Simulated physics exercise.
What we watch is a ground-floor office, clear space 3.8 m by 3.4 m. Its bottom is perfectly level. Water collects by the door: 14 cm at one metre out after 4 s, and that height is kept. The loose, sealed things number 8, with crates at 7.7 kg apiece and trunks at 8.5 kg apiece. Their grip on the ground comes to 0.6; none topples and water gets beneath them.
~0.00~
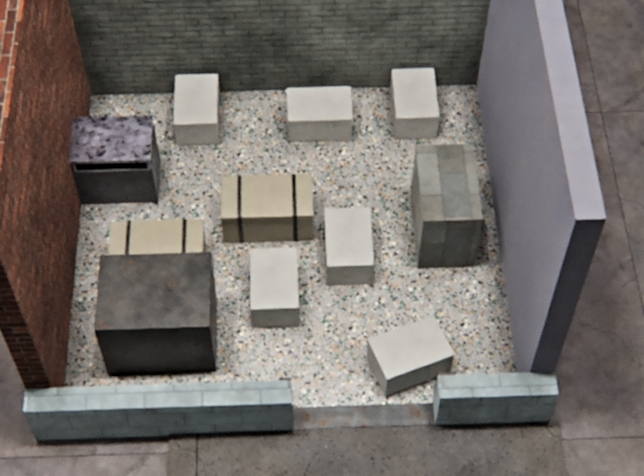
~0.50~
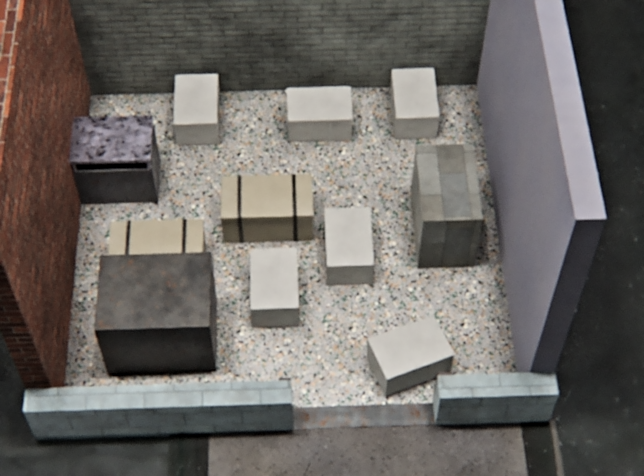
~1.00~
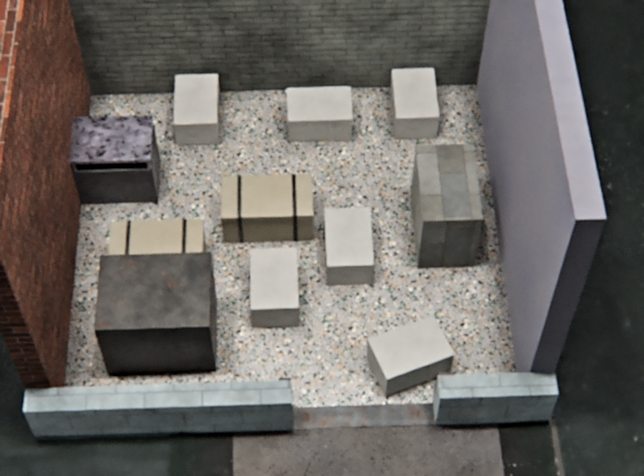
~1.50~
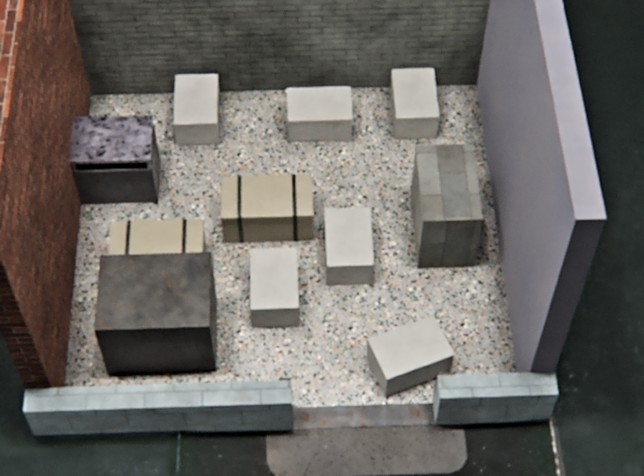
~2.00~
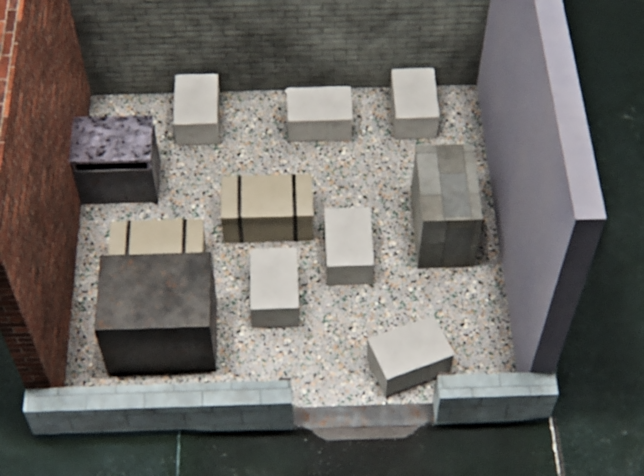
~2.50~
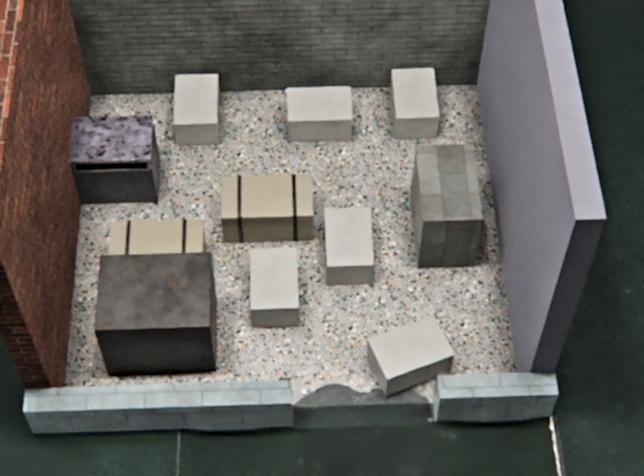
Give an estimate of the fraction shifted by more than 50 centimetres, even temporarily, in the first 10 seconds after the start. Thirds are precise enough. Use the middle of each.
It falls in the high range.
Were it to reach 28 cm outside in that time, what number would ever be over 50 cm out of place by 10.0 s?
Then it comes to 6.
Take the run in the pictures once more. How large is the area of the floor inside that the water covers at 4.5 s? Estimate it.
At that time the wet patch spans about 3.5 m2.
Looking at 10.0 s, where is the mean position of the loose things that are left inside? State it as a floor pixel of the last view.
It works out to somewhere near (272, 187) on the floor.
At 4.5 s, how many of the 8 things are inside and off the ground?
Answer: 0.
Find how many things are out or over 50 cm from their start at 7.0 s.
4 in all.
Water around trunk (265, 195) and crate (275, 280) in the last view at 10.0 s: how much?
I'd estimate 8 cm for the first and 5 cm for the second.
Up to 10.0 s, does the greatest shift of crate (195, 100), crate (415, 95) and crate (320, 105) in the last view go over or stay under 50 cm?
Taking them in that order, the first is beyond the limit, the second beyond the limit and the third within the limit.
After 3.5 s 0 of 8 are over 50 cm from their spots; 0 afloat.
After 4.5 s 0 of 8 are over 50 cm from their spots; 0 afloat.
After 7.0 s 4 of 8 are over 50 cm from their spots; 3 afloat.
After 10.0 s 6 of 8 are over 50 cm from their spots, and 6 have been at some point; 8 afloat.
